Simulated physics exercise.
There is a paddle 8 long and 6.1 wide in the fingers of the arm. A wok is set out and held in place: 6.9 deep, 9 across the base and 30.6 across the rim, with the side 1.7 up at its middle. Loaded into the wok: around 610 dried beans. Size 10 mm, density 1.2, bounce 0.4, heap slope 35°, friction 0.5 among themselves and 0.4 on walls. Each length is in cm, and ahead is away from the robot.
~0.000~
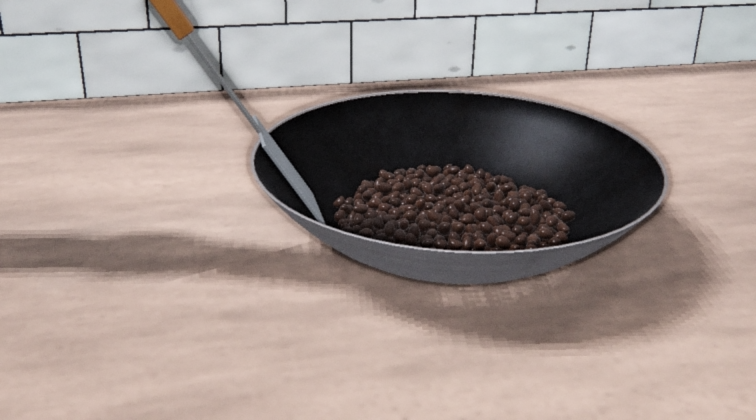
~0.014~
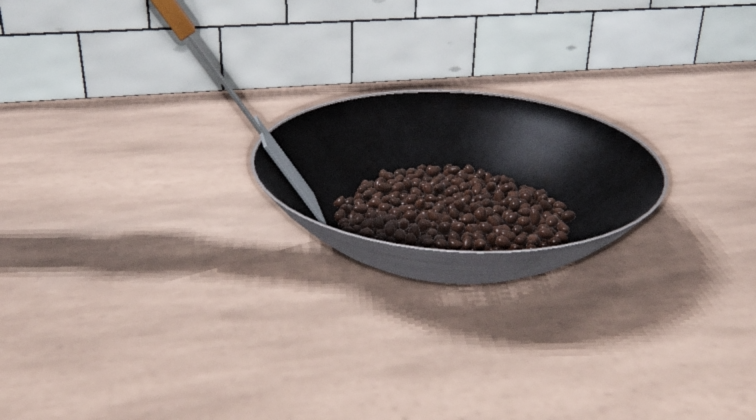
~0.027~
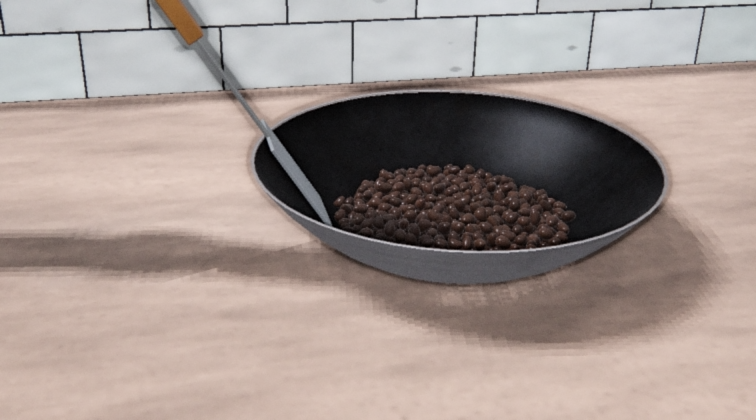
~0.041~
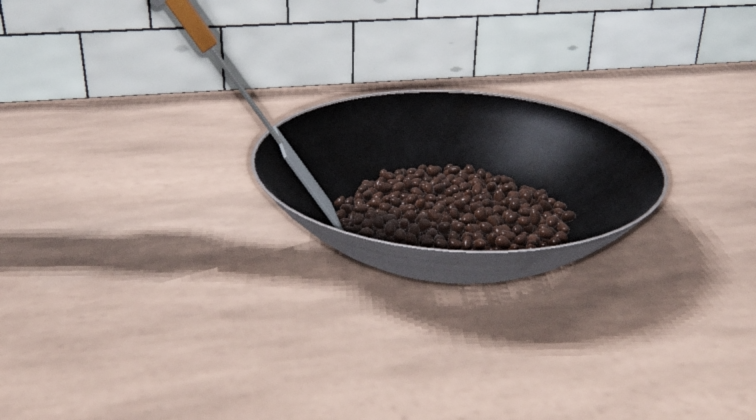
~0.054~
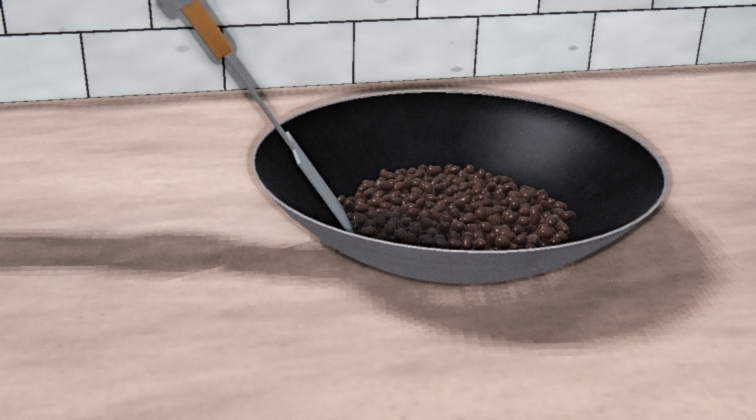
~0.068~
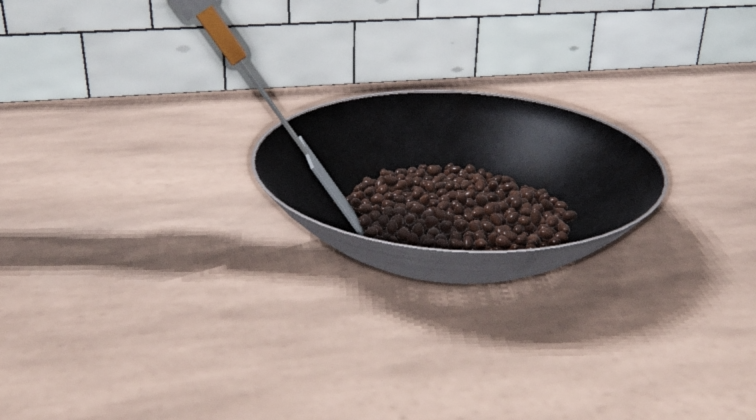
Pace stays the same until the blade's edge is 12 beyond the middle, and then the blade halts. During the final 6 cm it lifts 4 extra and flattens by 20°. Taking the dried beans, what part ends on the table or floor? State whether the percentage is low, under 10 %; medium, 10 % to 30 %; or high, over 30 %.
The percentage is medium.
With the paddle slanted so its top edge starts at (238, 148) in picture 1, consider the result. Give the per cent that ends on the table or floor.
Roughly 15%.
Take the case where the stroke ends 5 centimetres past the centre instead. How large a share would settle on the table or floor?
About 0 %.
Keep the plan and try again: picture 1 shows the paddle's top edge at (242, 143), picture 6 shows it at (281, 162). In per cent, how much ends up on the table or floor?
Close to 10 in a hundred.
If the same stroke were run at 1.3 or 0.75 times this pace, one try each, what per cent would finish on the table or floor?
Close to 25 and 10 percent respectively.
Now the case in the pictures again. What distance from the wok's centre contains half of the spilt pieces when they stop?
Looks like roughly 28 centimetres to me.
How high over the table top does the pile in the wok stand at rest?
It reaches roughly 5.5 cm.
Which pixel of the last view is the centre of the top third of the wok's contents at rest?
I'd say around pixel (551, 194).
After 0.17 s, sloping 58°, highest piece 6 above the table; 613 in the wok.
After 0.28 s, sloping 55°, highest piece 8 above the table; 613 in the wok.
After 0.53 s, sloping 38°, highest piece 11 above the table; 506 in the wok, 61 on the table or floor, 46 on the blade or in flight.
After 1.58 s, sloping 38°, highest piece 5 above the table; 506 in the wok, 107 on the table or floor.
At rest, 506 in the wok, 107 on the table or floor. That is 17 % on the table or floor.
